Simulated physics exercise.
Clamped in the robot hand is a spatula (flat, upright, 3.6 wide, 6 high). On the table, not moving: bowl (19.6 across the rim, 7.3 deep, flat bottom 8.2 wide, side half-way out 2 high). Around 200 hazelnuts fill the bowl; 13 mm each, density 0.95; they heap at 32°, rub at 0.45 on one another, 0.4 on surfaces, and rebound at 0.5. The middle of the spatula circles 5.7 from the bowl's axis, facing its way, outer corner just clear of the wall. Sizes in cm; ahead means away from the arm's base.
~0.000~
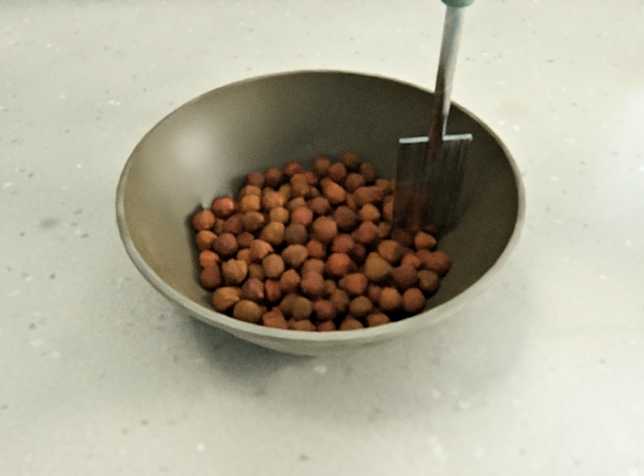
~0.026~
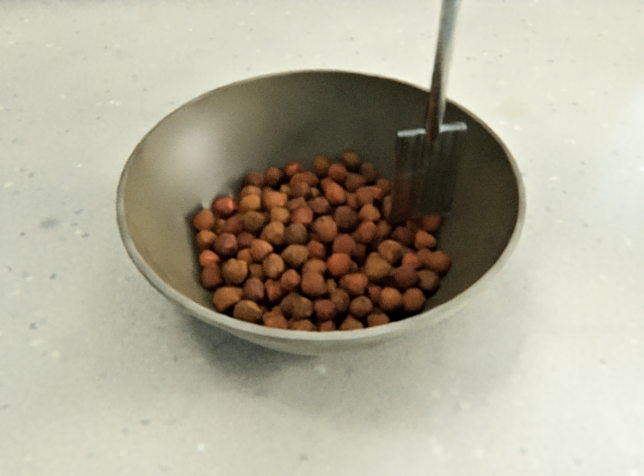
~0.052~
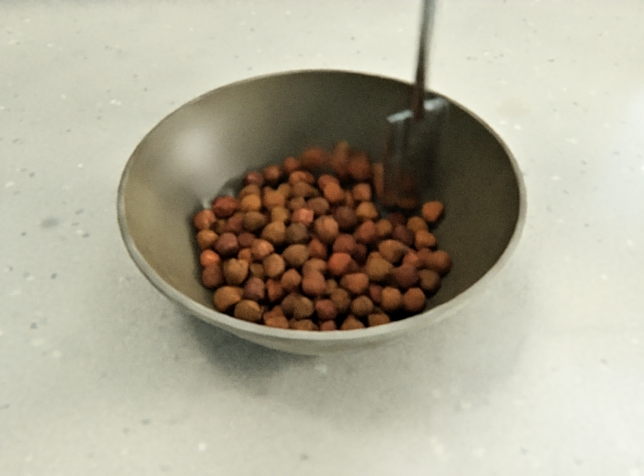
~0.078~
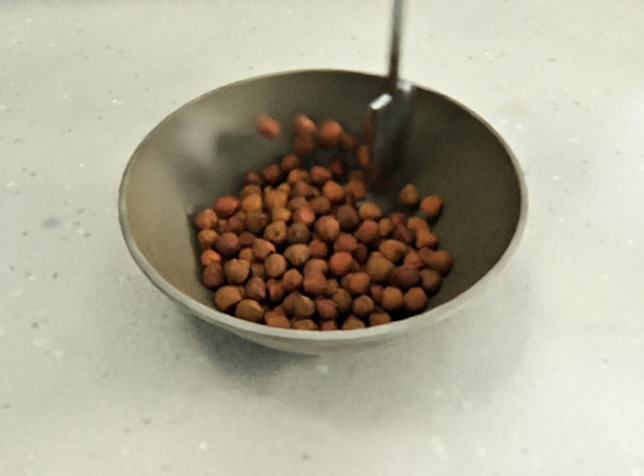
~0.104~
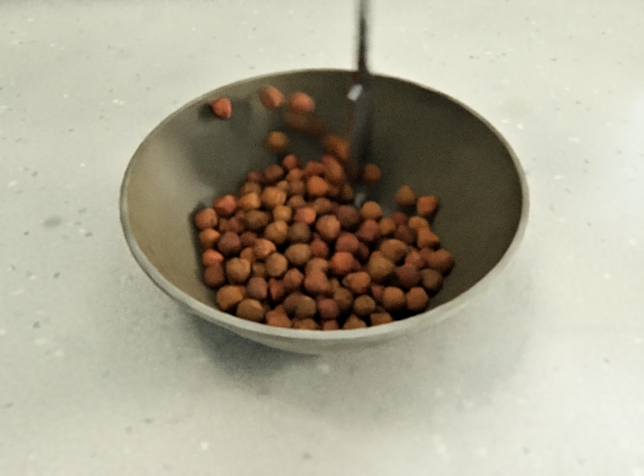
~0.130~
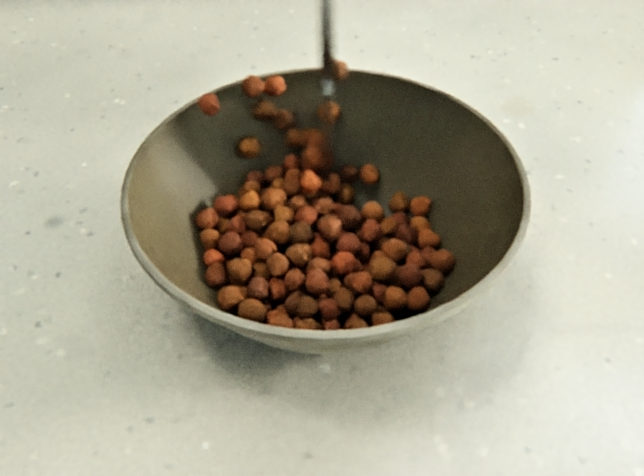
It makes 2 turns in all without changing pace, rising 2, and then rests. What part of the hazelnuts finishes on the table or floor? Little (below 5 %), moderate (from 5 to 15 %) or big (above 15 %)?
Answer: Little; below 5 % of the hazelnuts finish on the table or floor.
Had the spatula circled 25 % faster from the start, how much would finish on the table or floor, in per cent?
In that case some 10 per cent.
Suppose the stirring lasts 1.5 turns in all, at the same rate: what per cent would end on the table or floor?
Then about 5 per cent.
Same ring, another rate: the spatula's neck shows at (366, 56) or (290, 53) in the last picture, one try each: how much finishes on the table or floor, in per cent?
About 0 and 10 per cent.
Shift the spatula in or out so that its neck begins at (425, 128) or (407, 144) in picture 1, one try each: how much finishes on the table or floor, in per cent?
Some 5 and 5 per cent.
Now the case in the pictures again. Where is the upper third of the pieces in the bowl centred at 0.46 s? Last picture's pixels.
Near (349, 264).
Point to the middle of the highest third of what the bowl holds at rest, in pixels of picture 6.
Around (334, 246).
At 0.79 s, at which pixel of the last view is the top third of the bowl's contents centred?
At about (334, 245).
After 0.46 s, 332° round, highest piece 9 above the table; 194 in the bowl, 2 on the table or floor, 1 in flight or on the tool.
After 0.79 s, 221° round, highest piece 4 above the table; 192 in the bowl, 5 on the table or floor.
After 1.15 s, 0° round, highest piece 4 above the table; 192 in the bowl, 5 on the table or floor.
After 1.85 s, 0° round, highest piece 4 above the table; 192 in the bowl, 5 on the table or floor.
In the end, 192 in the bowl, 5 on the table or floor. That is 3 % on the table or floor.
